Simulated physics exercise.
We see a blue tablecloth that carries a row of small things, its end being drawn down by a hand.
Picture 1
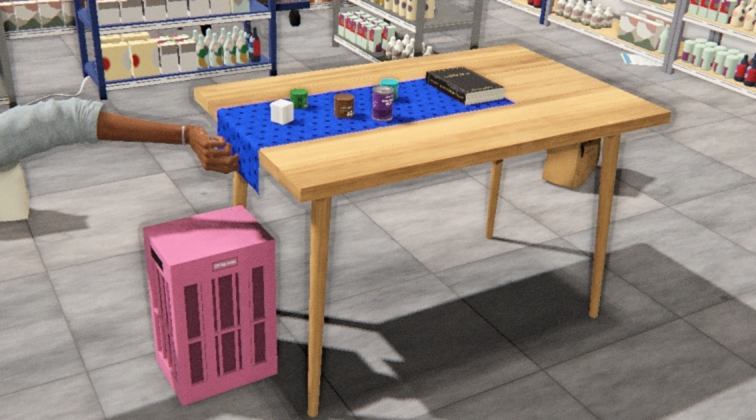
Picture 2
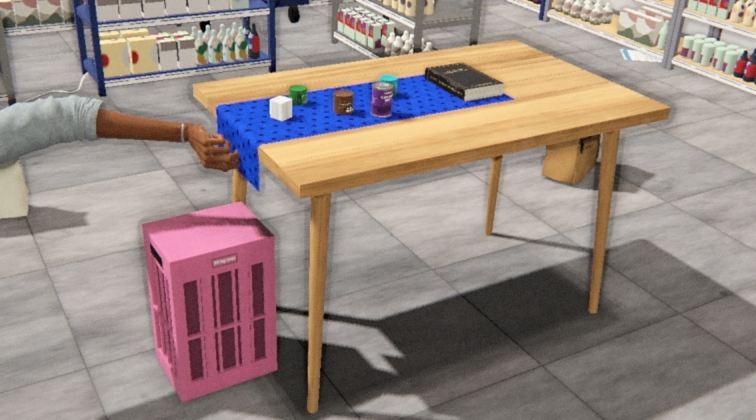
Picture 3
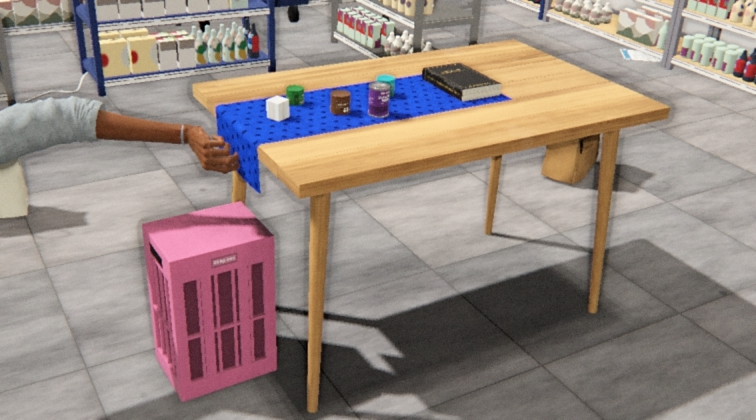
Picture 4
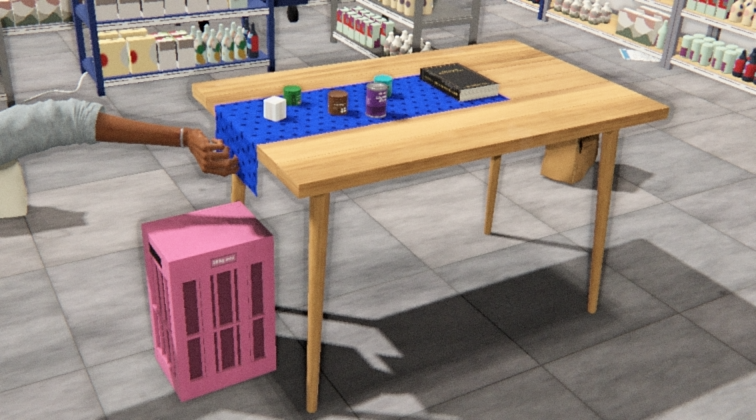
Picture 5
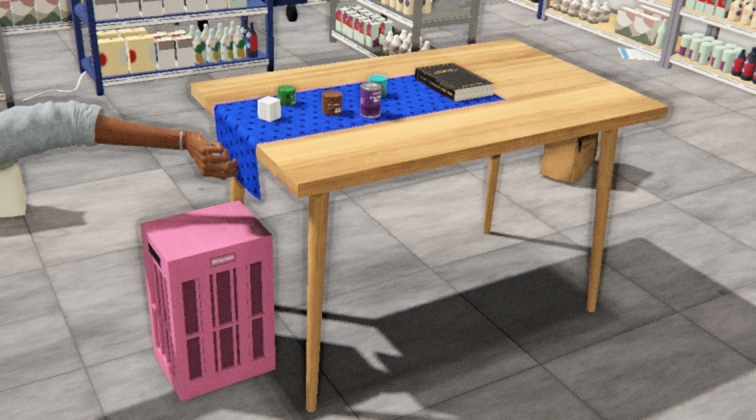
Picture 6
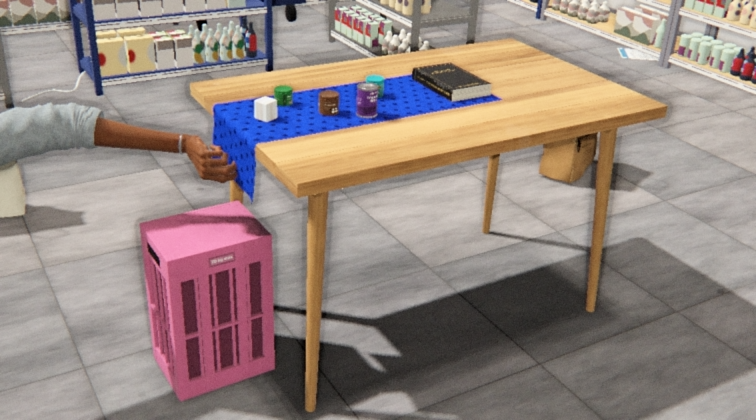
In the video, a hand at the left grips the hanging end of a blue tablecloth and draws it slightly leftward, and the white cube, small pots, purple can and black book on it shift left too, above a pink crate.
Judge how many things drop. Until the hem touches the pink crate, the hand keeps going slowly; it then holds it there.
The number still up top goes down by one, if you watch closely.
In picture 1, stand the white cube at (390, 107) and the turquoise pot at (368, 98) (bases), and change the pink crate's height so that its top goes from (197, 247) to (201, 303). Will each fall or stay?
As for the white cube, it stays in place; as for the turquoise pot, it stays in place.
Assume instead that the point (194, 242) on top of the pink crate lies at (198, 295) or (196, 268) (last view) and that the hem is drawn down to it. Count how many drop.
Then 3 and 2.
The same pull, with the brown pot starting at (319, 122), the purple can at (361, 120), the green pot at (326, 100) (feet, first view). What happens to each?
Brown pot: Still on; purple can: Still on; green pot: Still on.
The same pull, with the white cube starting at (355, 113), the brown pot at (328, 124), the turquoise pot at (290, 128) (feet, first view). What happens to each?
White cube: Still up. Brown pot: Still up. Turquoise pot: Gone off.
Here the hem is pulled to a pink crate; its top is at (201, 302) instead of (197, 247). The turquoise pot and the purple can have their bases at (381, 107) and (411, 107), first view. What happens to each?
In the end the turquoise pot is still on top and the purple can is still on top.
Early on, hem near (235, 195); all still up.
Midway, hem on the crate; white cube gone.
Finally, hem on the crate; white cube gone. Over the edge go one.
